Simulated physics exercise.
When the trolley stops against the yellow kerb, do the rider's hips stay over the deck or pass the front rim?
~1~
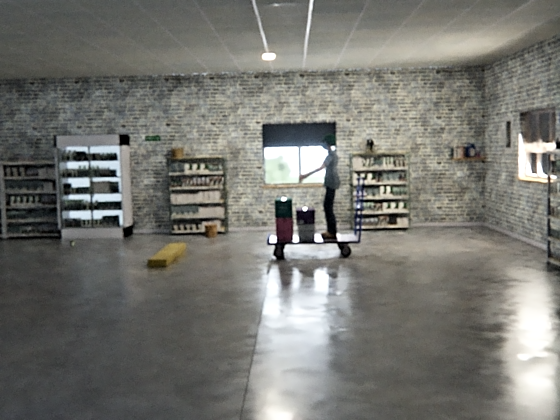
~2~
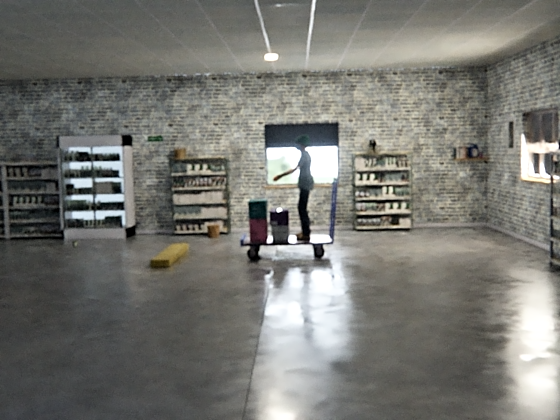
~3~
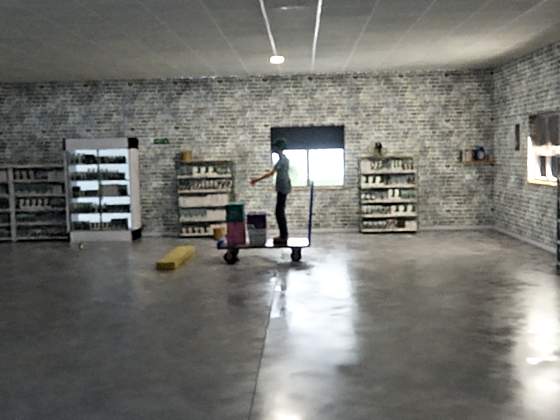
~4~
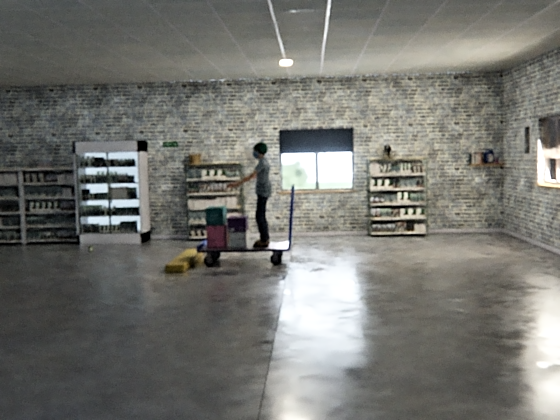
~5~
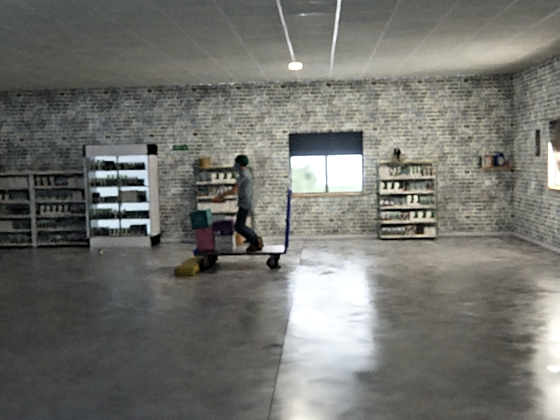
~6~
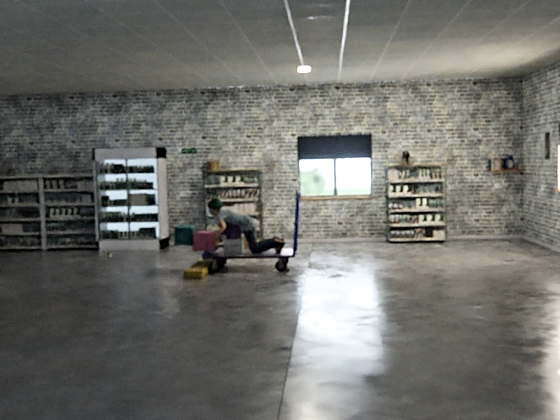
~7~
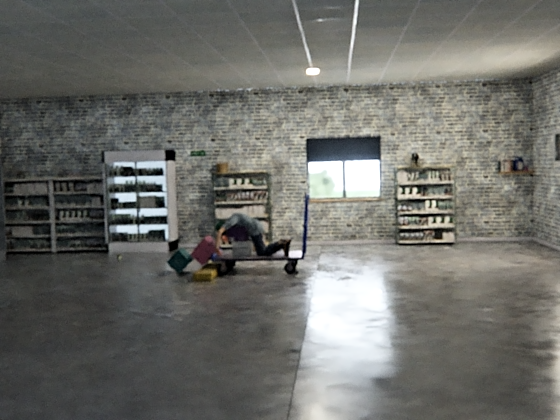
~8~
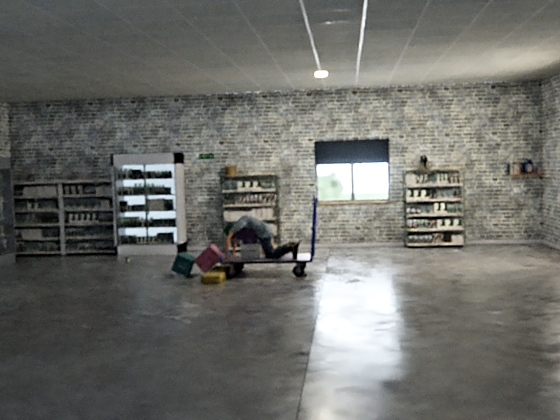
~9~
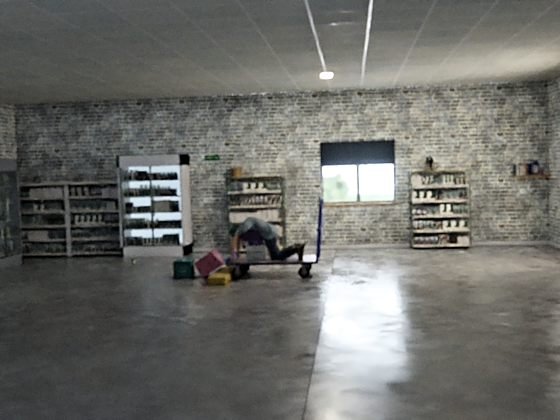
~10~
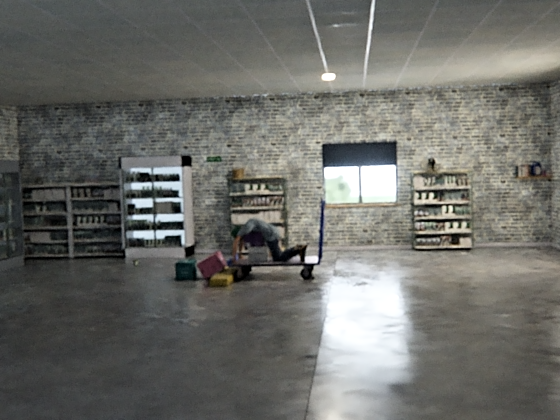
The rider's hips stay over the deck, behind the front rim. The rider ends up folded forward on the trolley while two cartons lie on the floor.
